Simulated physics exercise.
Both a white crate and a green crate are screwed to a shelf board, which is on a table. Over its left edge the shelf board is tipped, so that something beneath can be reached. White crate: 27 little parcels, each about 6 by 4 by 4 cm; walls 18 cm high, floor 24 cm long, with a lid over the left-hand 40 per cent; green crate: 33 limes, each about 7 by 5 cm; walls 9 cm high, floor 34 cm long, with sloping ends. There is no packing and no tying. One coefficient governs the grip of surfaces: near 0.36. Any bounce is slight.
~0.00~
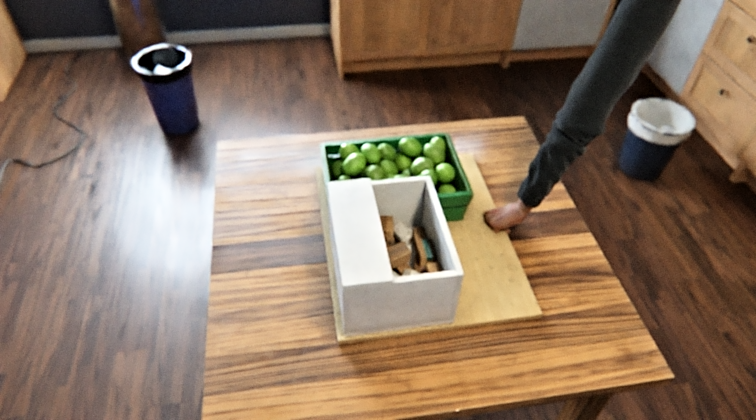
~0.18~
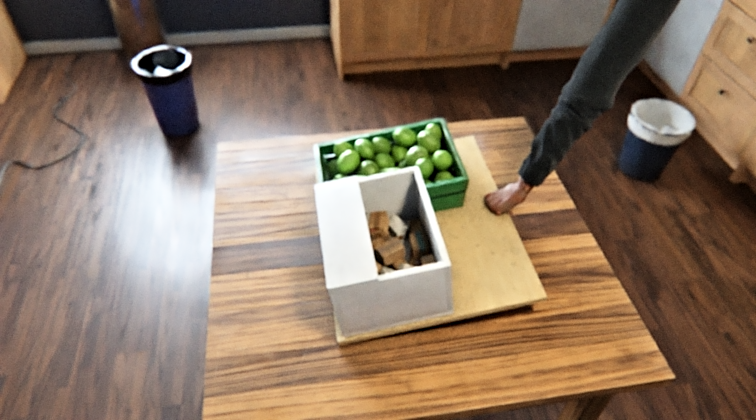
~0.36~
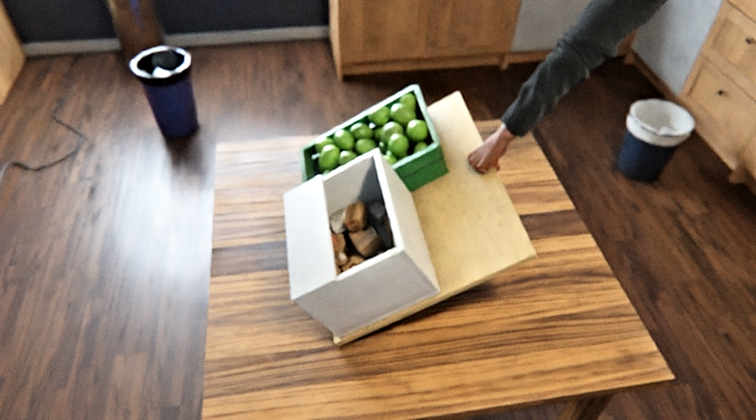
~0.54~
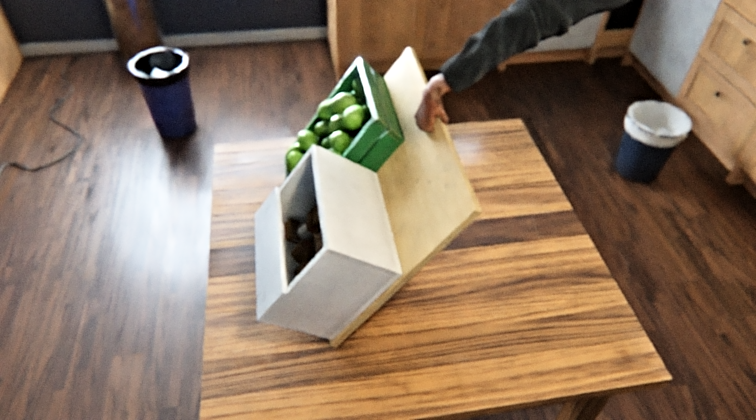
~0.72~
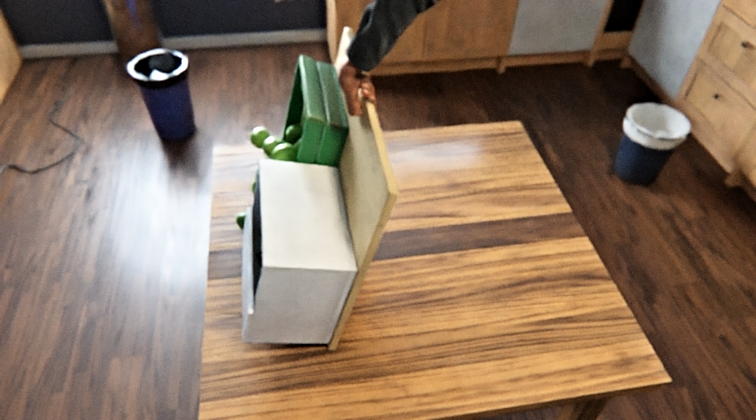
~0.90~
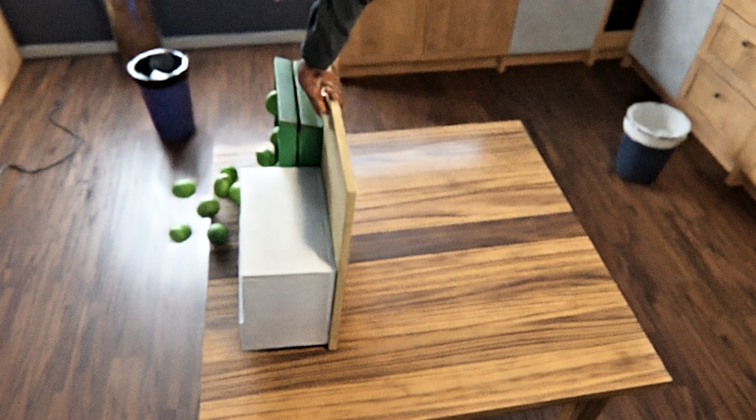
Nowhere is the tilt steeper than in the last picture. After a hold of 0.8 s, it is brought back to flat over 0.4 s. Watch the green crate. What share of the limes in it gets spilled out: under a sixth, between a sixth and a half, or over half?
Over half.
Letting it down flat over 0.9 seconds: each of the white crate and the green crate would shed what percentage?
In that case white crate 0 %, green crate 80 %.
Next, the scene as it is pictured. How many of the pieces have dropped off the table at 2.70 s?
Estimated number of pieces: About 16.
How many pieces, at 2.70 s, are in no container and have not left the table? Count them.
Some 12 in number.
After 1.19 s, tilt 84°; the white crate has all 27 and the green crate is down by 20 of 33.
After 1.55 s, tilt 84°; the white crate has all 27 and the green crate is down by 25 of 33.
After 2.05 s, tilt 4°; the white crate has all 27 and the green crate is down by 28 of 33.
When it is over (at 2.70 s), the white crate has all 27 and the green crate is down by 28 of 33. Asked share, 28 of 33, 85 per cent.
